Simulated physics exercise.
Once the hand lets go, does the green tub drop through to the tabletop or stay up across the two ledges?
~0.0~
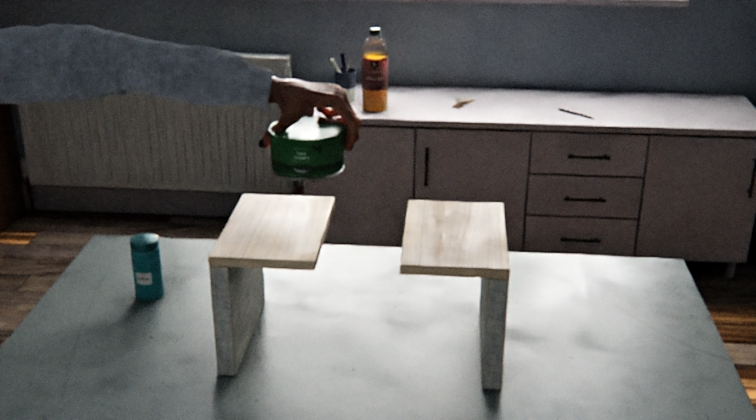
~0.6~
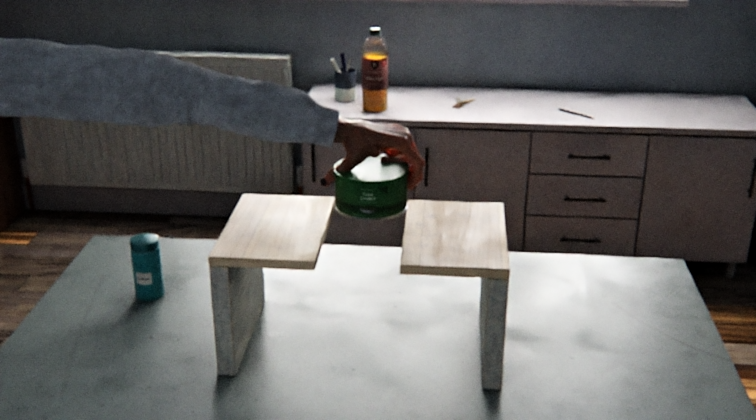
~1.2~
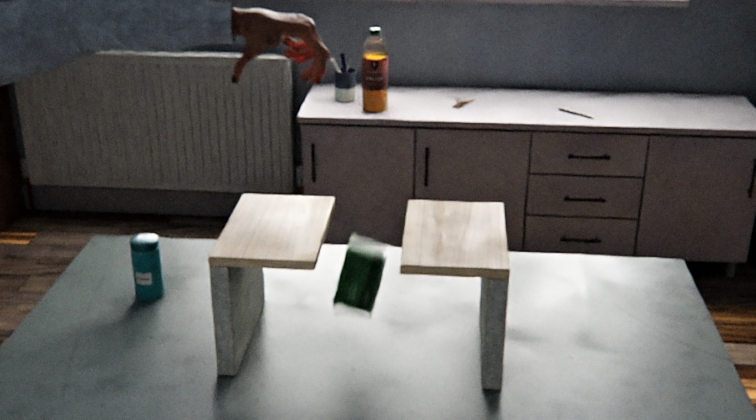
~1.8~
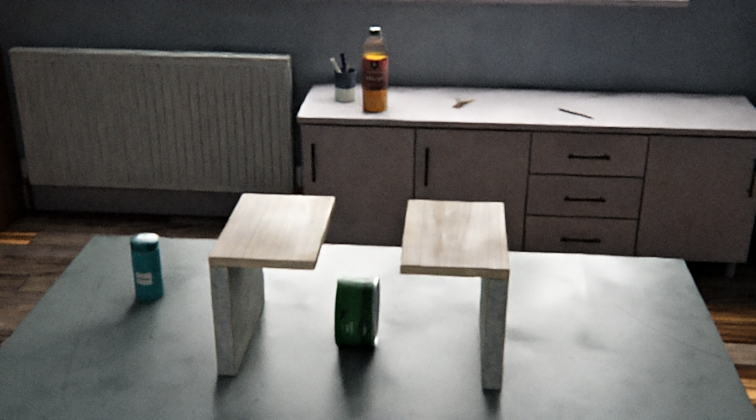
The green tub drops through the opening and ends on its side on the tabletop between the ledges.
